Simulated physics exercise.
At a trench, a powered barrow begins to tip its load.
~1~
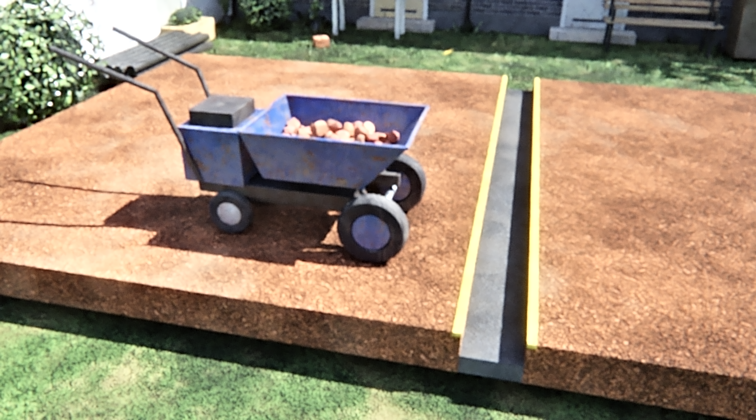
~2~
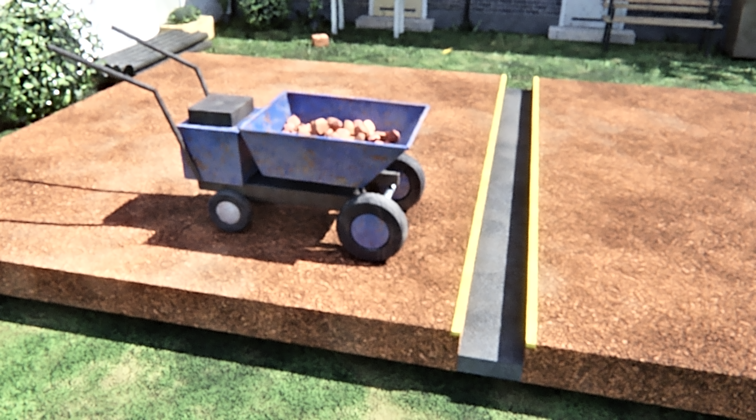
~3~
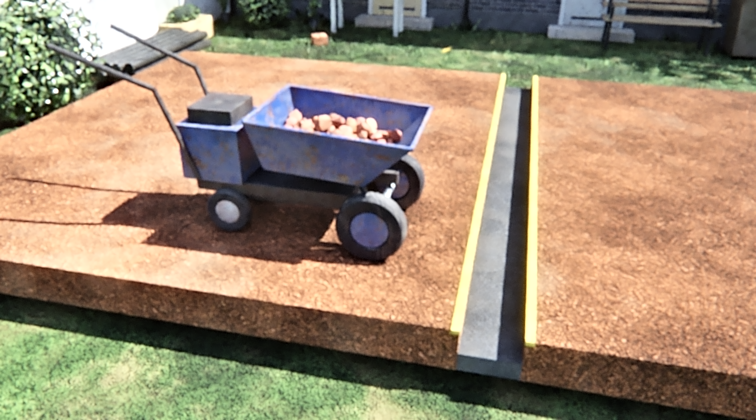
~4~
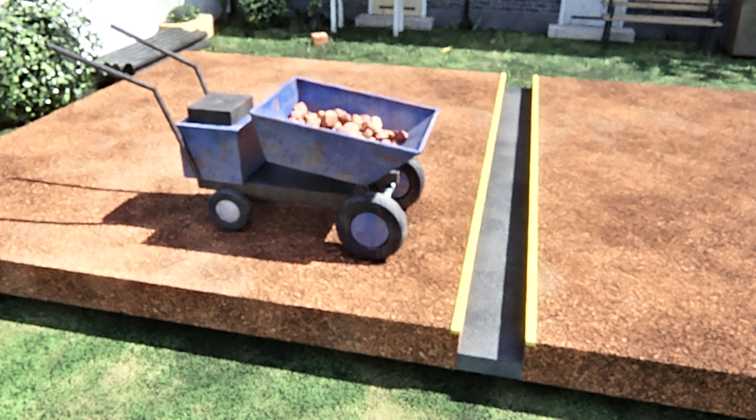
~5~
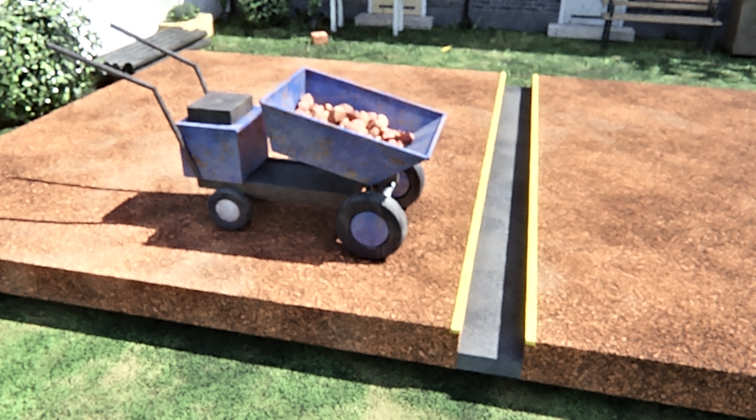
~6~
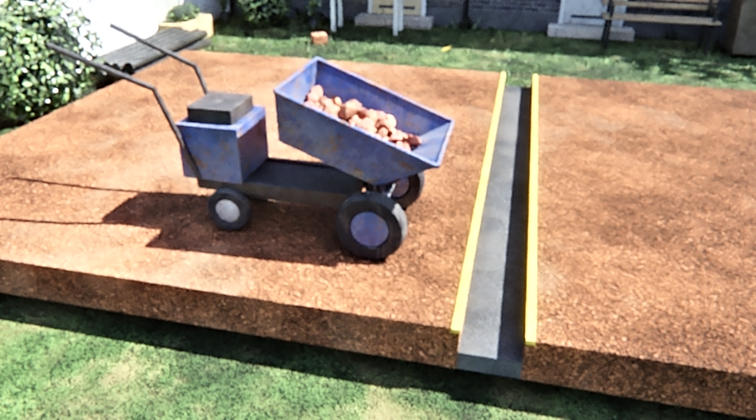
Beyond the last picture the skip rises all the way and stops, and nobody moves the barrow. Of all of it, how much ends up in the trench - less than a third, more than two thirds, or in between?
The trench will take in more than two-thirds.
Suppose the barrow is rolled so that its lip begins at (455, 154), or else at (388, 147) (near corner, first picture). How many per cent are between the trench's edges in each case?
The share would be near 30 percent, and then near 80 percent.
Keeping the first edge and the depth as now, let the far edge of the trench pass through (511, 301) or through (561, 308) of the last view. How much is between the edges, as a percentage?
About 70 %, then 100 %.
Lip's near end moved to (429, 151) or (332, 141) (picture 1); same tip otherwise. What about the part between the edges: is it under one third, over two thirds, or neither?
Beyond two thirds; then under a third.
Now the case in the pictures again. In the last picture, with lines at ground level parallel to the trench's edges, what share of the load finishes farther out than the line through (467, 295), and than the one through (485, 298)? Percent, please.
90 and 70 in a hundred.
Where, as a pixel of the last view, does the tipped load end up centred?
At about (501, 254).
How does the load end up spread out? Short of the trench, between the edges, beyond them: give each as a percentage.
I'd estimate short near 0, between near 90 and beyond near 0 per cent.
Soon after the last picture, skip tipped steeply; all in the skip.
A little later, skip tipped right over; most in the skip; about a quarter in or heaped over the trench; a stray few falling.
Later still, skip tipped right over; a small part in the skip; a stray few short of the trench; most in or heaped over the trench; a stray few beyond it.
At rest, skip tipped right over; a small part in the skip; a stray few short of the trench; nearly all in or heaped over the trench; a stray few beyond it.
